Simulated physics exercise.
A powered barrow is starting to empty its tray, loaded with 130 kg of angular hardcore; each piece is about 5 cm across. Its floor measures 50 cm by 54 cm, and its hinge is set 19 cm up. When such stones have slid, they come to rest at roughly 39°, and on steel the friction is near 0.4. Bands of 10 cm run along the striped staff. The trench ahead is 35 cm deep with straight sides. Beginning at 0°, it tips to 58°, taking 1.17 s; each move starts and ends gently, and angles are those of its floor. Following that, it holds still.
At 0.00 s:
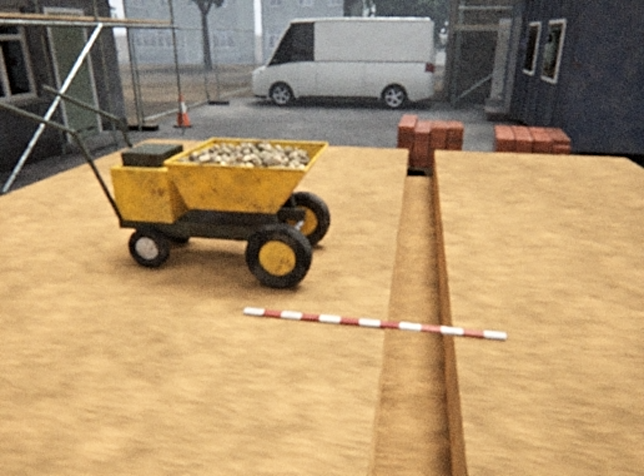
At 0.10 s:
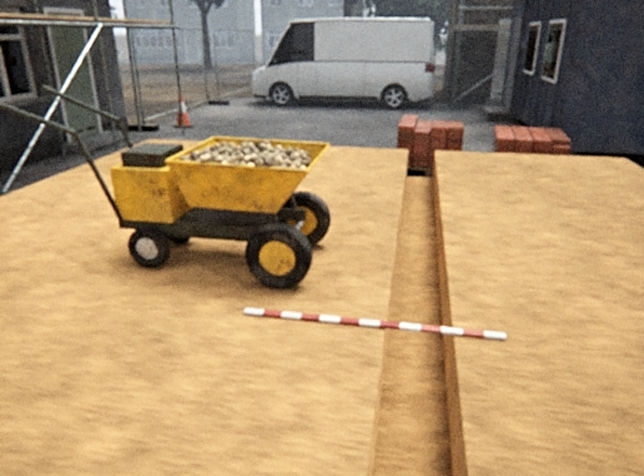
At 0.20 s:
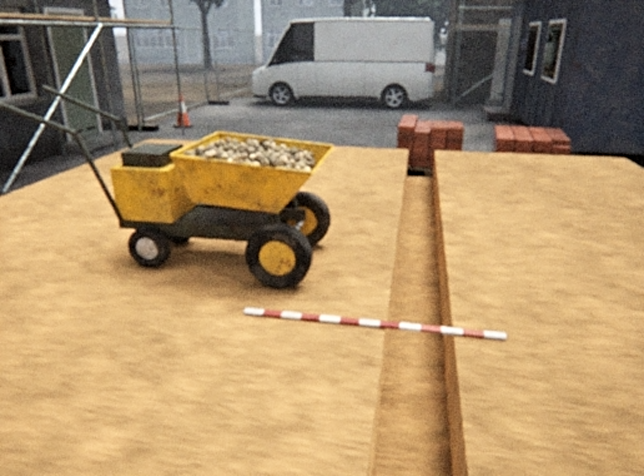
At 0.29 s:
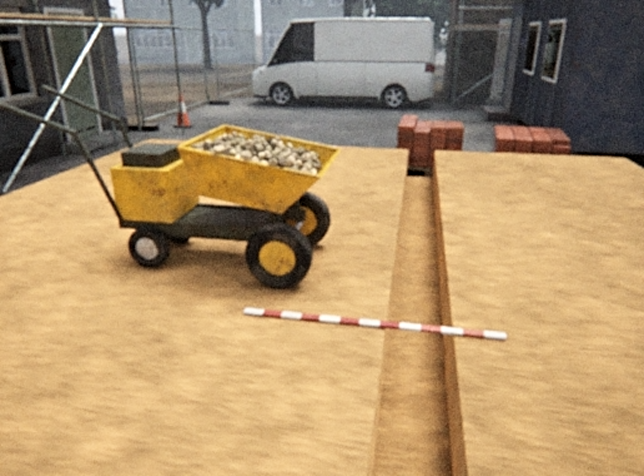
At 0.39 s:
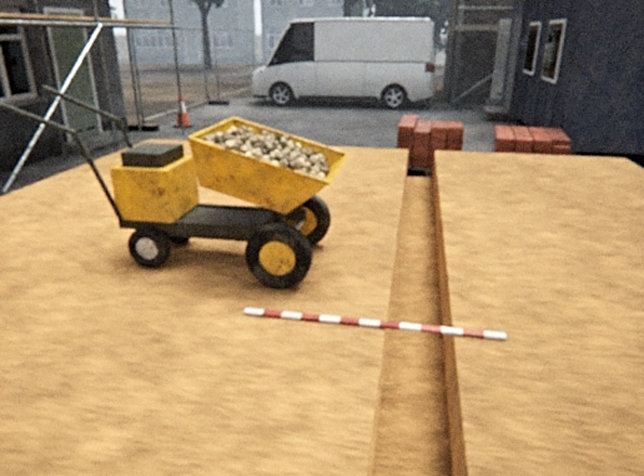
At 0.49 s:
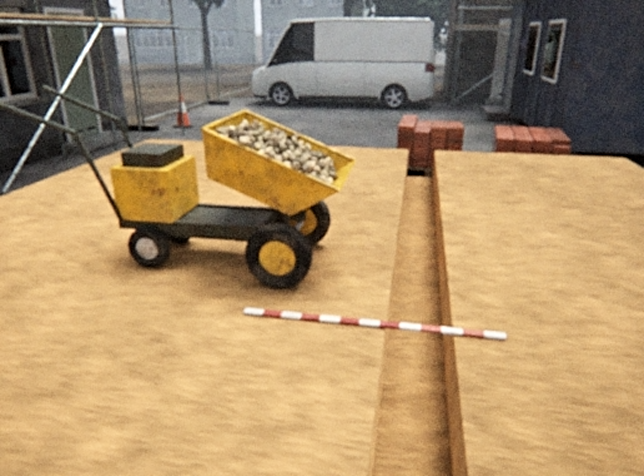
A yellow powered barrow standing beside a narrow straight trench, its tray of stones gradually tilting forward to the right.
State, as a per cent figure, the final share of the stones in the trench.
The final share is about 28 per cent.
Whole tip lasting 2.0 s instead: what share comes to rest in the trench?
About 20%.
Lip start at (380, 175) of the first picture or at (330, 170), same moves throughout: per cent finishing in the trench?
Roughly 5 per cent, then 30 per cent.
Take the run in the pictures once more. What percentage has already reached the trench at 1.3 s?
Roughly 5 percent of the load.
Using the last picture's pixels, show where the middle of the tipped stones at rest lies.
I'd point somewhere around (420, 319).
After 0.9 s the floor is at 49°; 100 % in the tray; the foremost stones are at (362, 208).
After 1.3 s the floor is at 58°; 92 % in the tray, 3 % short of the trench, 5 % in the trench; the foremost stones are at (420, 313).
After 1.6 s the floor is at 58°; 78 % in the tray, 4 % short of the trench, 17 % in the trench; the foremost stones are at (441, 316).
After 3.6 s the floor is at 58°; 69 % in the tray, 2 % short of the trench, 28 % in the trench; the foremost stones are at (446, 306).
